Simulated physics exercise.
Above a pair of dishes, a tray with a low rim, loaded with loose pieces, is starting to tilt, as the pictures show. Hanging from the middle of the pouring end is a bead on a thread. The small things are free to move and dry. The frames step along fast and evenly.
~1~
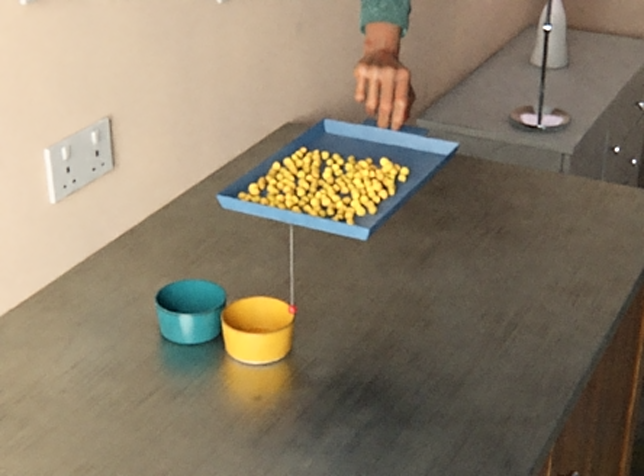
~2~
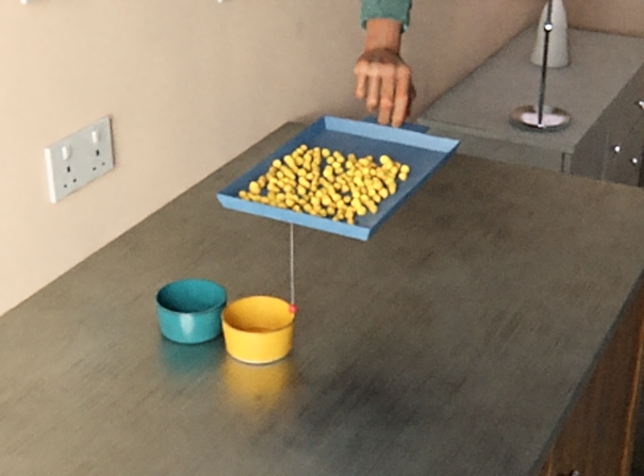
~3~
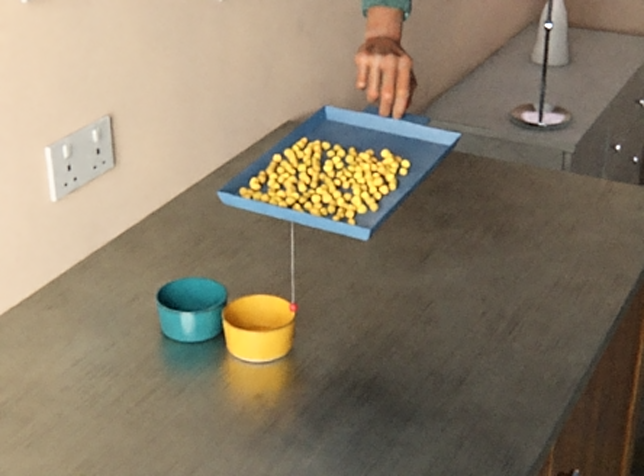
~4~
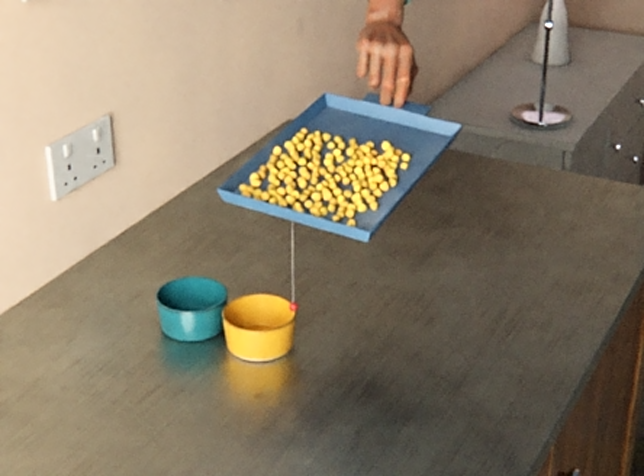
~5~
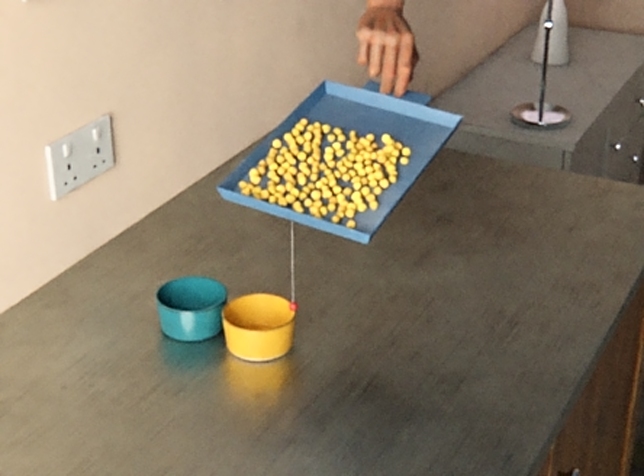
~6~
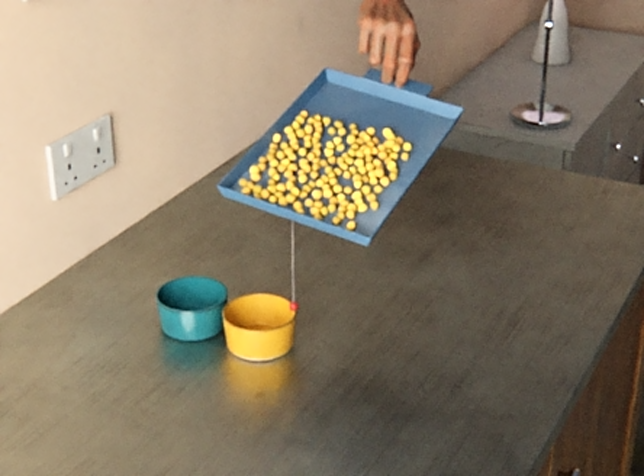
The clip opens on a hand holding a blue tray of yellow puffed corn balls above a teal dish and a yellow dish, a red bead hanging on a thread. The hand gradually raises the tray's far end, tilting it more steeply toward the viewer, while the balls shift little and the dishes stay still.
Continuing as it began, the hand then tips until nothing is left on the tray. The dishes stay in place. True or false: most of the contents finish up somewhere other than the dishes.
True.
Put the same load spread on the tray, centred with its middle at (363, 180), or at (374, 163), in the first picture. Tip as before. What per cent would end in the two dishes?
About 0 %, then about 0 %.
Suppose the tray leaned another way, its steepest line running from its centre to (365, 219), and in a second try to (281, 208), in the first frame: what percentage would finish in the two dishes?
First case about 0 percent; second case about 30 percent.
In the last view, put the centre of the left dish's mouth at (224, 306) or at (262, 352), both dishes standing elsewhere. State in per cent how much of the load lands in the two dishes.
First placement: 10 per cent; second placement: 10 per cent.
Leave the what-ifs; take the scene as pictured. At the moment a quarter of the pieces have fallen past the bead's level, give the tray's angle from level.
Around 95° of tilt.
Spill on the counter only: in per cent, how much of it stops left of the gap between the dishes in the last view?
0 per cent, about.
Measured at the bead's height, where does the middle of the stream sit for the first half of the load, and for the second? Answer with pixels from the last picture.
Close to (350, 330), then close to (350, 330).
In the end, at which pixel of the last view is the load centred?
Close to (355, 385) in the last picture.
Shortly afterwards, tray tipped steeply; all but a few on the tray; only a few outside both.
Next, tray tipped right over; near a quarter on the tray; near half outside both; near a third in the air.
Some moments later, tray tipped past a quarter turn; only a few in the right dish; all but a few outside both.
In the end, tray tipped past a quarter turn; only a few in the right dish; none at all in the left dish; all but a few outside both.
